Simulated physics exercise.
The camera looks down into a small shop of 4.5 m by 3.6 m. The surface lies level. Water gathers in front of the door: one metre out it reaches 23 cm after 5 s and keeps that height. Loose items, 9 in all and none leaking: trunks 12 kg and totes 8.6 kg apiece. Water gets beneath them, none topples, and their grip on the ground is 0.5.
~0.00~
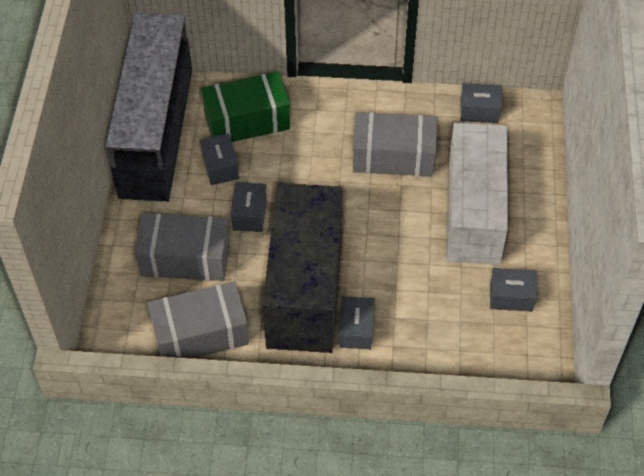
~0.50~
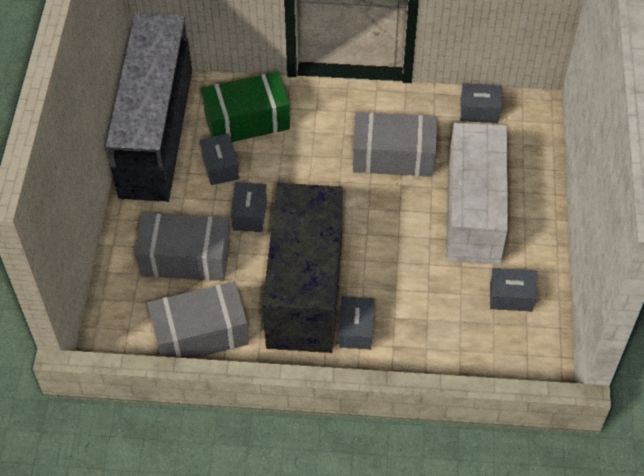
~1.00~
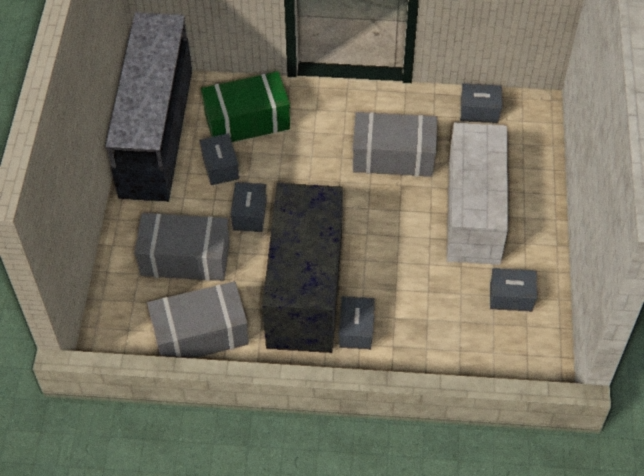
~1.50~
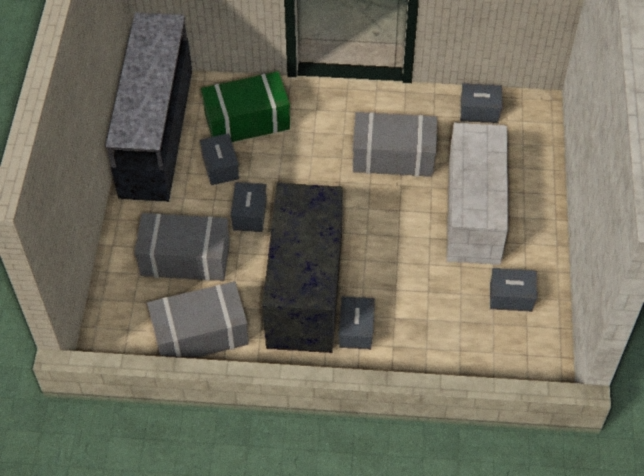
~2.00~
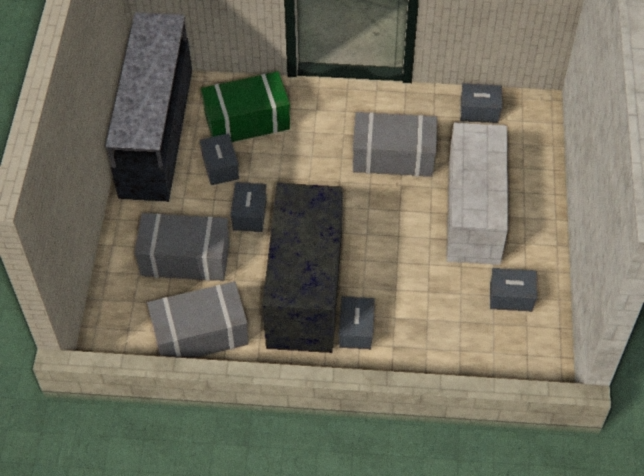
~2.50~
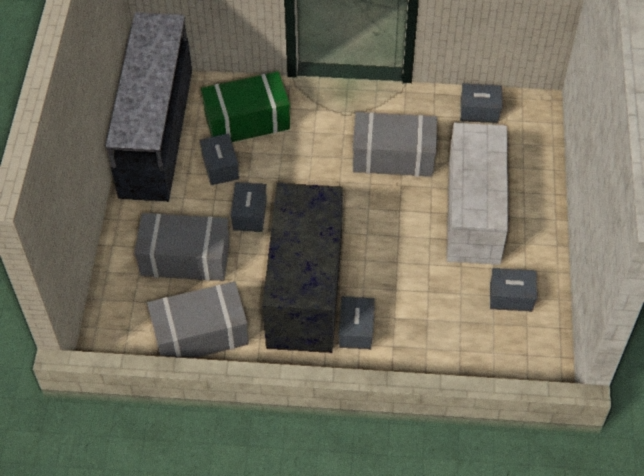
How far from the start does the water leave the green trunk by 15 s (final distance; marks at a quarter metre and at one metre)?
Green trunk moves a short way.
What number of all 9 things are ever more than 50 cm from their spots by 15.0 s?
That makes 8.
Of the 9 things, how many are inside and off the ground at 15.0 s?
I count 9.
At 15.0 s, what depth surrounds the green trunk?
About 13 cm.
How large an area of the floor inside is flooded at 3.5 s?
Some 2.0 m2.
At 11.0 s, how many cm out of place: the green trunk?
About 30 cm.
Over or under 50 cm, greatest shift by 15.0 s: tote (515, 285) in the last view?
Answer: Under.
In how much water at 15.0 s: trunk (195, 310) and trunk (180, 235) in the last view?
About 17 and 17 cm.
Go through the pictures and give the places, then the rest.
The first picture shows the green trunk at (245, 96) rests on the ground; water covers 0.0 m2; 0 of 9 have shifted.
The second picture shows the green trunk at (245, 96), on the bottom; 0.0 m2 under water; 0 of 9 have shifted.
The third picture shows the green trunk at (245, 96), on the bottom; 0.0 m2 under water; 0 of 9 have shifted.
The fourth picture shows the green trunk at (245, 96), on the bottom; water covers 0.0 m2; 0 of 9 have shifted.
The fifth picture shows the green trunk at (245, 96), on the bottom; water covers 0.0 m2; 0 of 9 have shifted.
The sixth picture shows the green trunk at (245, 96) rests on the ground; water covers 0.4 m2; 0 of 9 have shifted.
After 3.5 s the green trunk is near (245, 96), 0.0 m from its start, aground; 0 afloat.
After 6.8 s the green trunk is near (225, 97), 0.2 m from its start, aground; 1 afloat.
After 11.0 s the green trunk is near (231, 77), 0.3 m from its start, afloat; 8 afloat.
After 15.0 s the green trunk is near (260, 144), 0.7 m from its start, afloat; 9 afloat.
